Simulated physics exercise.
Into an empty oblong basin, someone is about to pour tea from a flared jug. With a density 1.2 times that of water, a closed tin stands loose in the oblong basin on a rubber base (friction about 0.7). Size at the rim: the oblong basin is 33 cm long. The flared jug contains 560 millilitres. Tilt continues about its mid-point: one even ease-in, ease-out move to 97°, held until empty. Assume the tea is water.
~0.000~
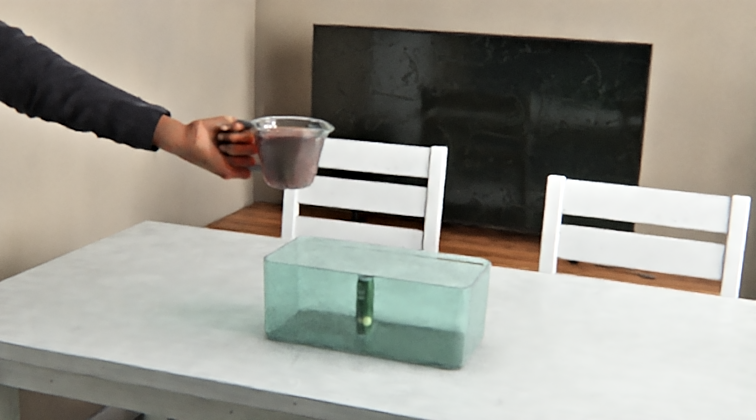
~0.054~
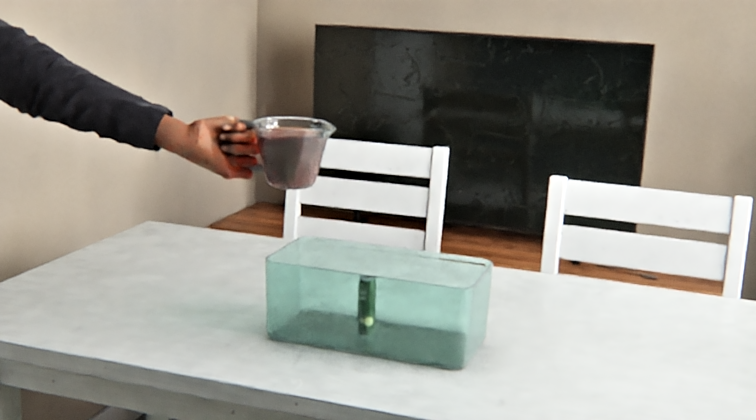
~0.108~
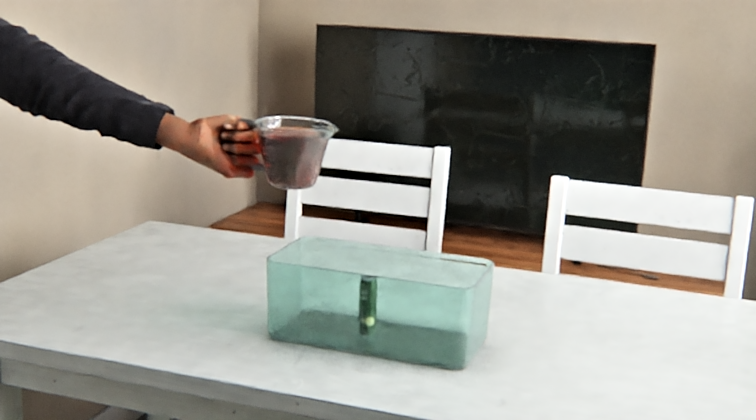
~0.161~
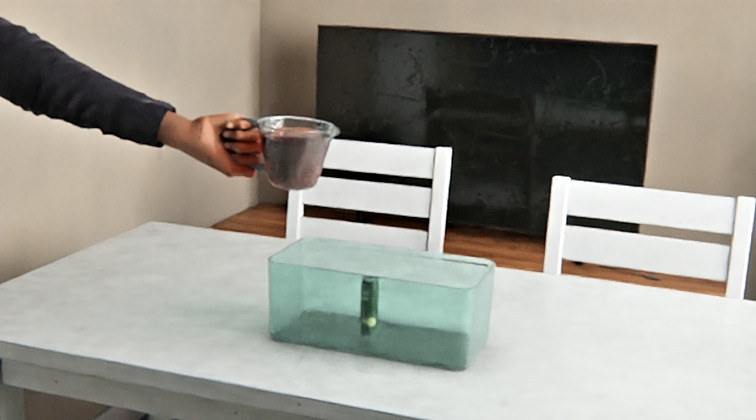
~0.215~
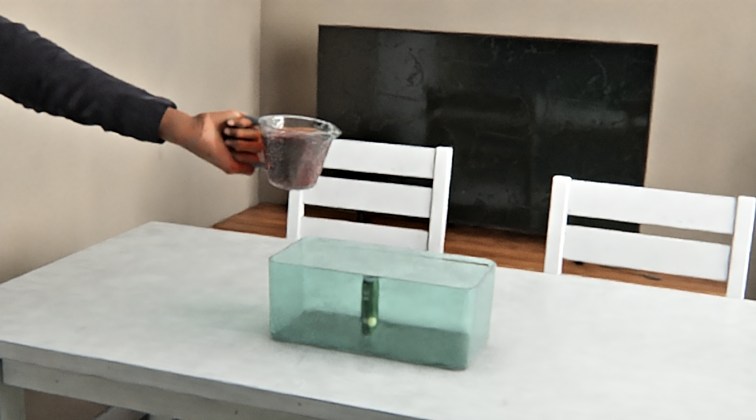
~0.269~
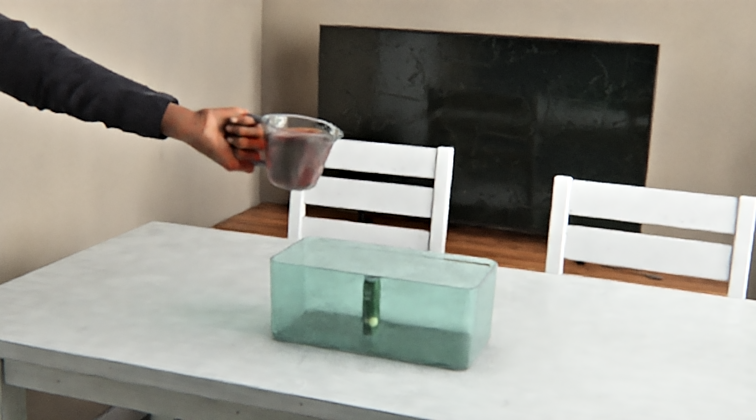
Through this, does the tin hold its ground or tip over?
The tin holds its ground.
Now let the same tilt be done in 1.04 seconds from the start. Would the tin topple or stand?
Result: Tin tipped over.
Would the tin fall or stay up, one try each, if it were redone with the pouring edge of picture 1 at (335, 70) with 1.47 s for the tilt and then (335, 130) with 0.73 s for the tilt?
Trial 1 - tin stays standing; trial 2 - tin tips.
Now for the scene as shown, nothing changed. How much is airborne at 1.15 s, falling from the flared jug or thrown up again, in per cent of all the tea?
Roughly 18 %.
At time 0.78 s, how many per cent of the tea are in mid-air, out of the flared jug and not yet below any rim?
Some 20 per cent.
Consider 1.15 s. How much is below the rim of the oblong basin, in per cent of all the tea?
I reckon close to 66 per cent.
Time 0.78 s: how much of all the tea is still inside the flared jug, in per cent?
Around 74 percent.
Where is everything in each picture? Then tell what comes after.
In the first frame, tilt 0°; pouring edge (333, 129); surface from (260, 130) to (325, 135); the oblong basin's rim runs from (281, 248) to (481, 276); the tin's top is at (366, 280).
In the second frame, tilt 0°; pouring edge (335, 129); surface from (262, 130) to (326, 136).
In the third frame, tilt 1°; pouring edge (337, 130); surface from (264, 129) to (328, 136).
In the fourth frame, tilt 3°; pouring edge (339, 132); surface from (266, 130) to (330, 137).
In the fifth frame, tilt 5°; pouring edge (340, 134); surface from (268, 130) to (332, 138).
In the sixth frame, tilt 8°; pouring edge (342, 136); surface from (270, 131) to (335, 138).
Then, 0.78 s in, the tilt is 53° and 73 per cent is still to pour; the tin stands where it began.
Then, 1.15 s in, the tilt is 86° and 18 per cent is still to pour; the tin stands where it began.
Then, 1.54 s in, the tilt is 97° and 0 per cent is still to pour; the tin stands where it began.
Then, 1.97 s in, the tilt is 97° and 0 per cent is still to pour; the tin stands where it began.
Finally, the tin stands where it began.
